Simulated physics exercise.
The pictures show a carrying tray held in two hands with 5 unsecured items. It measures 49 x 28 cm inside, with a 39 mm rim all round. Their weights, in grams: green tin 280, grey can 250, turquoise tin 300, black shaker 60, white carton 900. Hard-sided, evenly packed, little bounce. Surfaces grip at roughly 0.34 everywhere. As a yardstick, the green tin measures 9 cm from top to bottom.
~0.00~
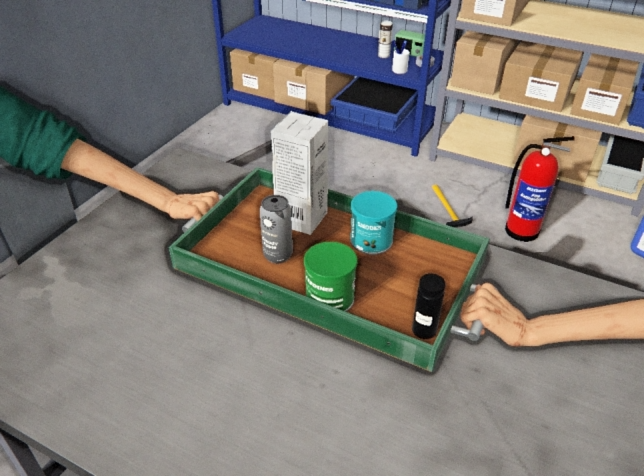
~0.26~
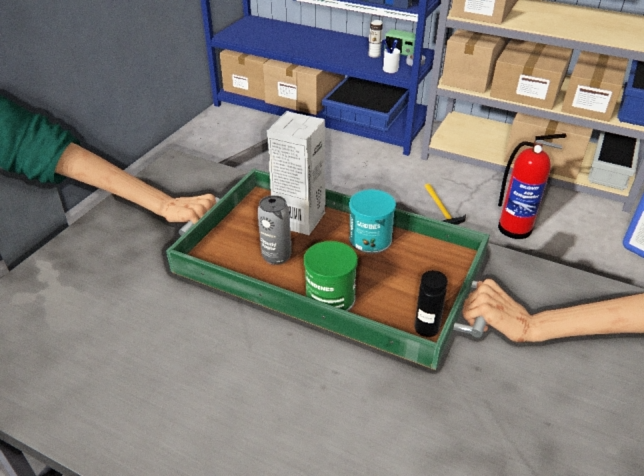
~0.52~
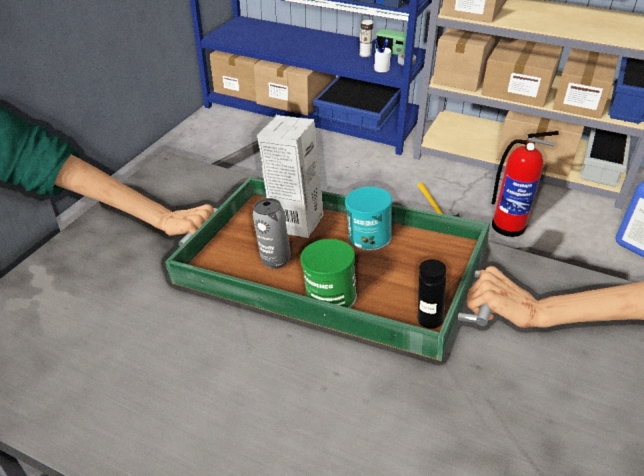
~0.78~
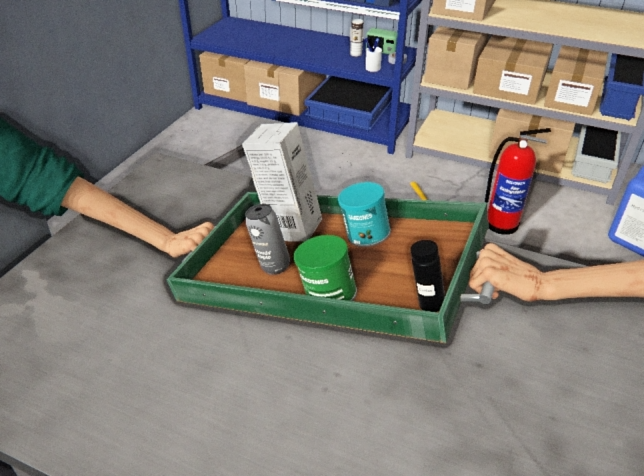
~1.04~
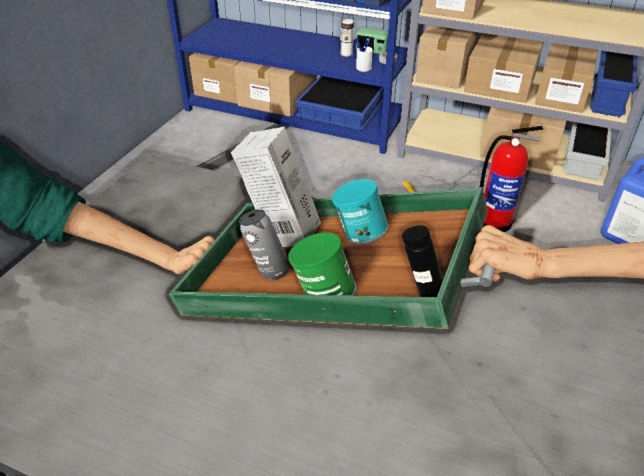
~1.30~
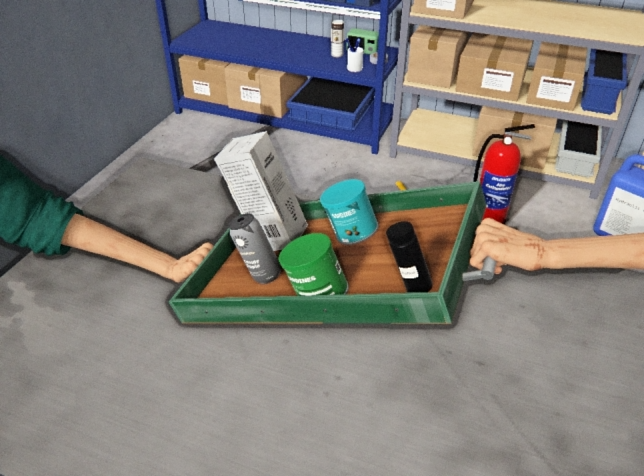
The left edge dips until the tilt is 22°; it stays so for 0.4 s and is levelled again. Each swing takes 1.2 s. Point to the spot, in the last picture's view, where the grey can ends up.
Look near (207, 217).
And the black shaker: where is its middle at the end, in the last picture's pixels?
Near (249, 249).
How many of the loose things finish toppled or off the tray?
0 of them.
Around 1.50 s, tray tilted 22°, left edge down; grey can shifted 6 cm near (238, 251); white carton shifted 8 cm; black shaker shifted 7 cm.
Around 1.70 s, tray tilted 22°, left edge down; grey can shifted 12 cm near (211, 253); white carton tipped 9° against what carries it; black shaker shifted 14 cm.
Around 1.90 s, tray tilted 21°, left edge down; grey can shifted 13 cm near (208, 251); white carton tipped 13° against what carries it; black shaker shifted 23 cm.
Around 2.30 s, tray tilted 11°, left edge down; grey can shifted 13 cm near (206, 234); white carton tipped 13° against what carries it; black shaker shifted 33 cm.
Finally (3.7 s), not toppled but over 5 cm from the start, green tin, grey can, turquoise tin, black shaker and white carton. In the last view, grey can near (207, 217).
